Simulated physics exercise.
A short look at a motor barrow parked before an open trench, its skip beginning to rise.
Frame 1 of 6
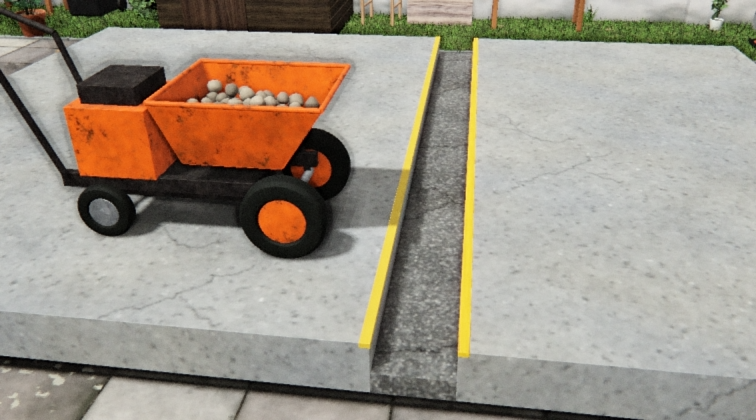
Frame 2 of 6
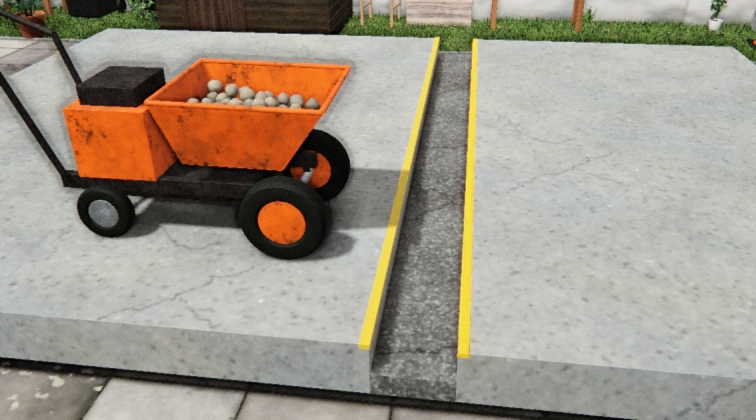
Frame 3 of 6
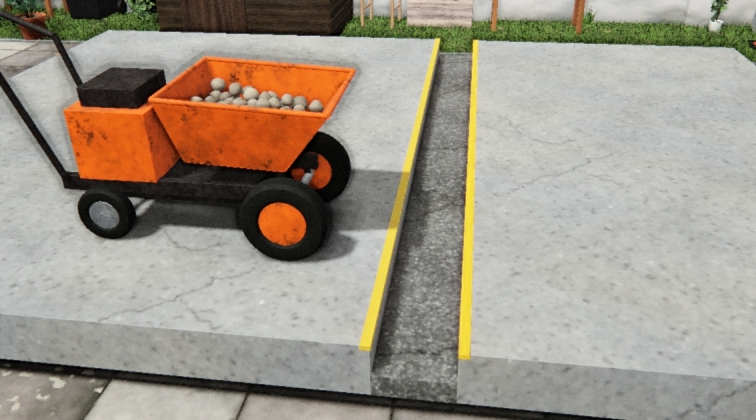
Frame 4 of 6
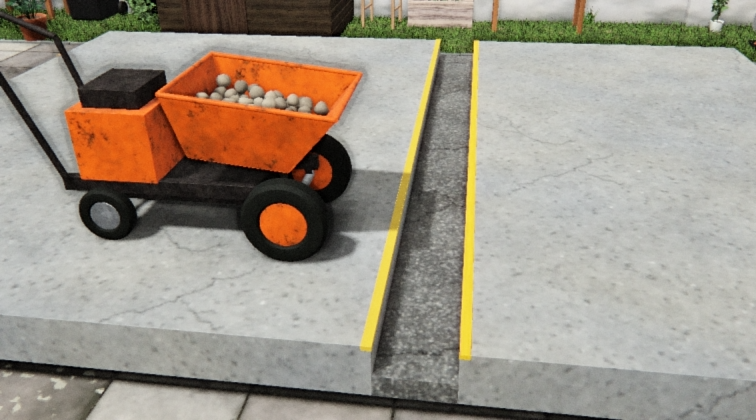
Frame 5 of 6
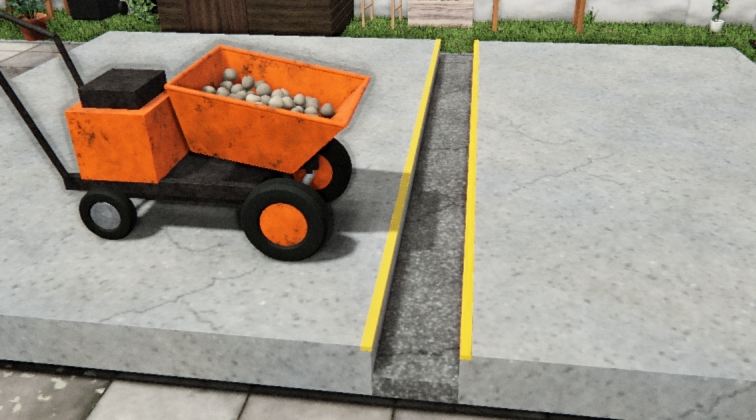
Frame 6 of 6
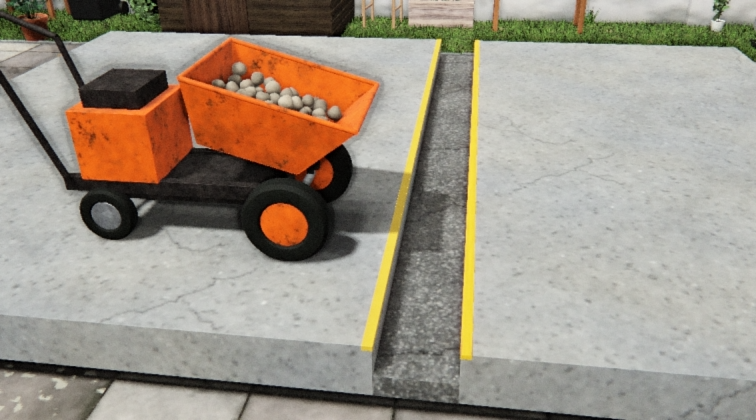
On a pale, cracked concrete slab in a garden, seen from slightly above and to the side, a narrow dark trench edged in yellow runs away from the viewer. An orange motor barrow with black tyres stands left of it, its skip holding grey pebbles. The skip sits level, then slowly tilts forward to the right, its front lip dipping, while the wheels and camera stay still.
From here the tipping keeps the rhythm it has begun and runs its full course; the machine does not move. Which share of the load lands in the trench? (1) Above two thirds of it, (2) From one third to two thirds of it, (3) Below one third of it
The answer is 1.
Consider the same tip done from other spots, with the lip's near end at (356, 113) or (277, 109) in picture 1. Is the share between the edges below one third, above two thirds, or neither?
At spot one the answer is between a third and two thirds, and at spot two it is over two thirds.
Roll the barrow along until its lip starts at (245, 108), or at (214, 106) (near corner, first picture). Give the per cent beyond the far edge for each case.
Around 0 and 0 per cent respectively.
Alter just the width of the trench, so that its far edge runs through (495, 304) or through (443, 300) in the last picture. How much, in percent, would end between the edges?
Respectively, 100 % and 60 %.
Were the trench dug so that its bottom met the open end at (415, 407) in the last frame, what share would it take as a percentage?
It works out to some 100 percent.
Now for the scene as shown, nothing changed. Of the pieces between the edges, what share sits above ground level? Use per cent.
I'd put it near 15 in a hundred.
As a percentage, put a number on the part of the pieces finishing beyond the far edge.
5 percent.
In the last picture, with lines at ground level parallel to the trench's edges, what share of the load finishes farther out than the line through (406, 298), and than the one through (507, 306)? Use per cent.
I'd say about 90 and about 0 in a hundred.
Shortly afterwards, skip tipped steeply; the whole lot in the skip.
Next, skip tipped right over; all but a few in the skip; a little in or heaped over the trench; only a few beyond it.
Some moments later, skip tipped right over; near a quarter in the skip; the bulk in or heaped over the trench; only a few beyond it.
In the end, skip tipped right over; only a few in the skip; all but a few in or heaped over the trench; a little beyond it.
